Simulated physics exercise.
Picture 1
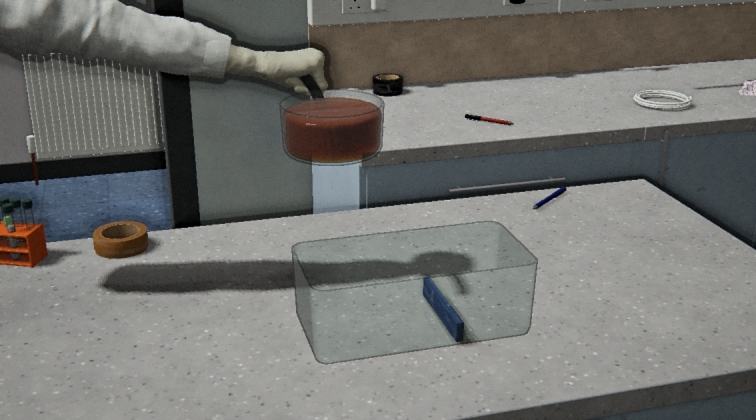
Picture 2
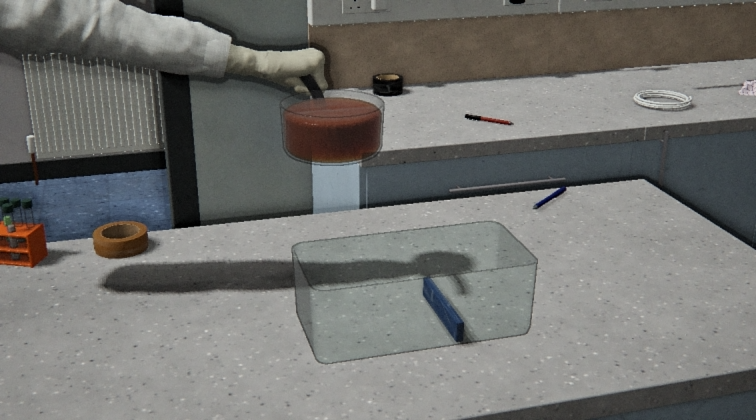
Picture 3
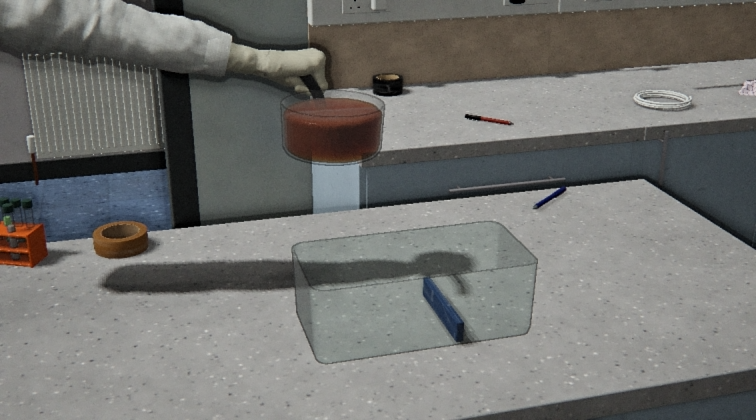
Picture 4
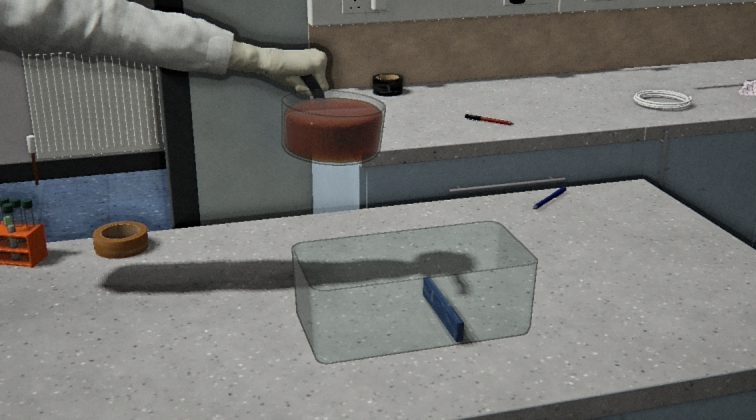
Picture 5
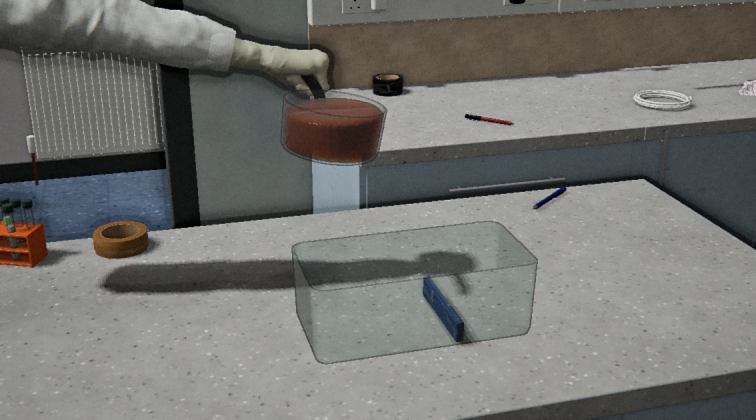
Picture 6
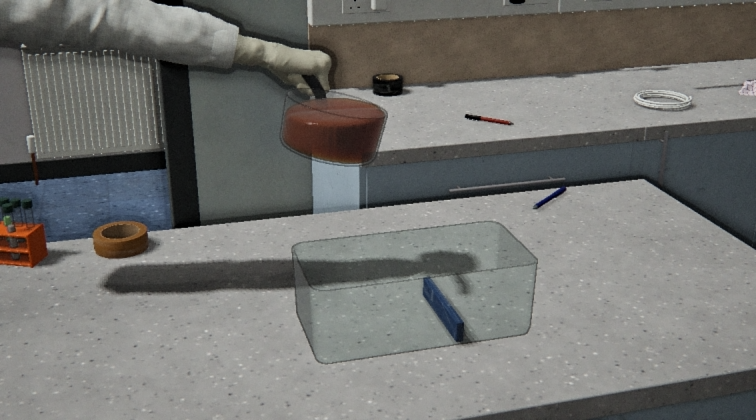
A gloved hand holding a clear pan of reddish-brown tea above a long clear basin, slowly tilting it slightly to the right.
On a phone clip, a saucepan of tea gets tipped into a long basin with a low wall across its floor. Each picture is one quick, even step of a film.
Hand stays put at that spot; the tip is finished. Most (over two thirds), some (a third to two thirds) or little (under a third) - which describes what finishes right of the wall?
Some.
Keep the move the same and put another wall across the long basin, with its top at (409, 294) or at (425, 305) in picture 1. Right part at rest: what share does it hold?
I'd expect near 75 percent the first time and near 55 percent the next.
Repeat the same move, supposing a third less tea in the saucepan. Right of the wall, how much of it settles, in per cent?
The share comes to roughly 15 per cent.
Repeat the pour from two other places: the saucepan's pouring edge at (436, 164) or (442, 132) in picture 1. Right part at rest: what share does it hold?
Around 70 percent first, around 65 percent second.
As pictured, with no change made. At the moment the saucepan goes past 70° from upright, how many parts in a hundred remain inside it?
Around 45 in a hundred has not poured out yet.
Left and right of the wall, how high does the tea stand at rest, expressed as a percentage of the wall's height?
About 40 left, about 60 right.
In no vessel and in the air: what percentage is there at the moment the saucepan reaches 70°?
Something like 40 per cent of it.
A moment on, the tilt is 70° and 43 per cent is still to pour, 10 is left of the wall and 7 right of it.
Next, the tilt is 107° and 5 per cent is still to pour, 45 is left of the wall and 40 right of it.
Then the tilt is 116° and 0 per cent is still to pour, 57 is left of the wall and 41 right of it.
Later the tilt is 116° and 0 per cent is still to pour, 57 is left of the wall and 42 right of it.
At rest 57 per cent lies left of the wall, 42 right of it and 1 outside.
